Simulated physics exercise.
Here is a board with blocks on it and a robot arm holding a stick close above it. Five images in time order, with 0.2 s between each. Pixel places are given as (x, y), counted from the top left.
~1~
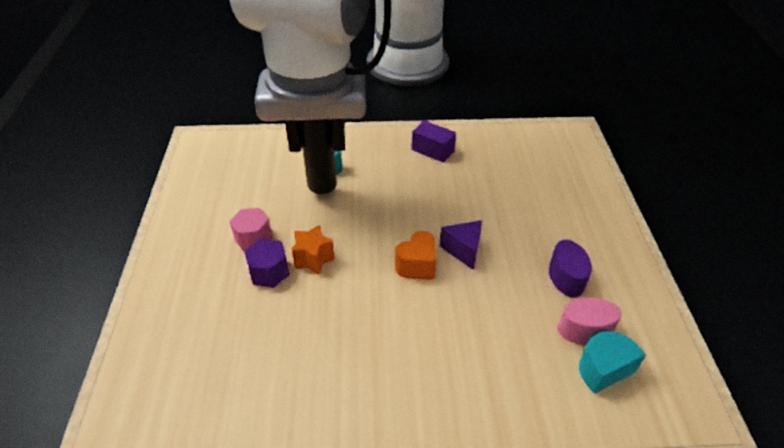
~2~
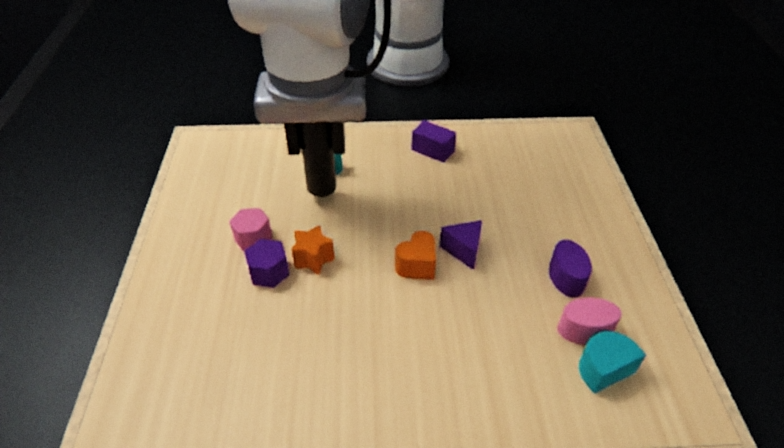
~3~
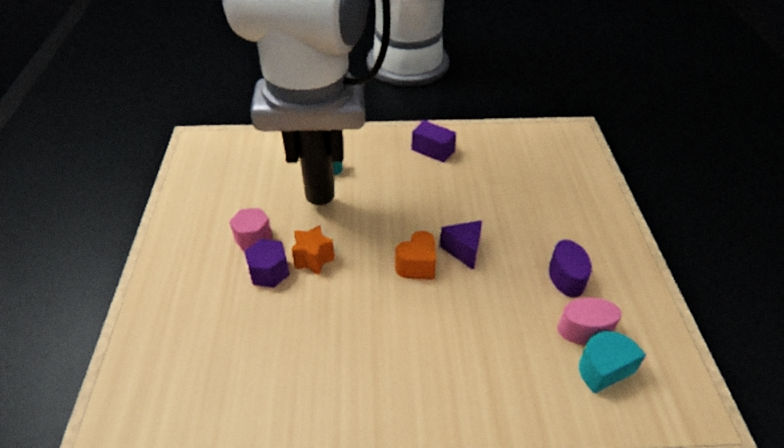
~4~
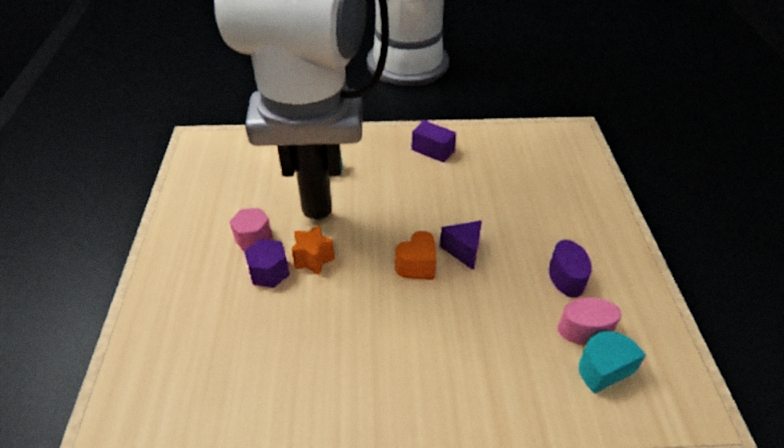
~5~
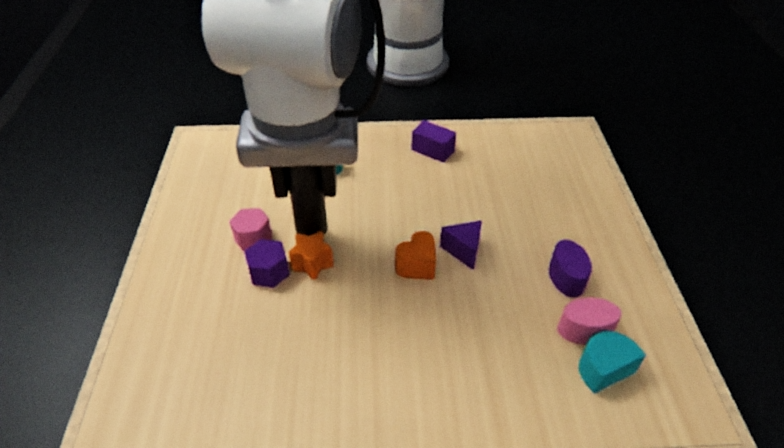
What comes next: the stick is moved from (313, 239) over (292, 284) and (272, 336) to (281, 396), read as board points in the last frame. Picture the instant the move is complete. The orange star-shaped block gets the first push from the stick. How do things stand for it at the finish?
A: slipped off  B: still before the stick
My answer is option A.
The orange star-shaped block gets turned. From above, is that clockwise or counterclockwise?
From above, the turn goes anticlockwise.
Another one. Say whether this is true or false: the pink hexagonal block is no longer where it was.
False - the claim does not hold.
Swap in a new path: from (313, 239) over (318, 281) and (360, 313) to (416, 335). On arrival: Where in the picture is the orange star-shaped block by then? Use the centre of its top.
It is going to be at (323, 312).
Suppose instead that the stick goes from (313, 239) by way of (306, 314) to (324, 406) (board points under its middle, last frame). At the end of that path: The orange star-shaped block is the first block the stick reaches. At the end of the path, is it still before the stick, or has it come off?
The orange star-shaped block is leading.
What follows on the original path. One third of the way, stick (290, 274); purple hexagonal block (252, 261), turned 30° clockwise; orange star-shaped block (300, 289), turned 15° anticlockwise.
Two thirds of the way, stick (270, 326); purple hexagonal block (252, 261), turned 35° clockwise; orange star-shaped block (303, 321), turned 75° anticlockwise.
At the end, stick (278, 387); pink hexagonal block still; purple hexagonal block (252, 261), turned 35° clockwise; orange star-shaped block (305, 326), turned 105° anticlockwise.
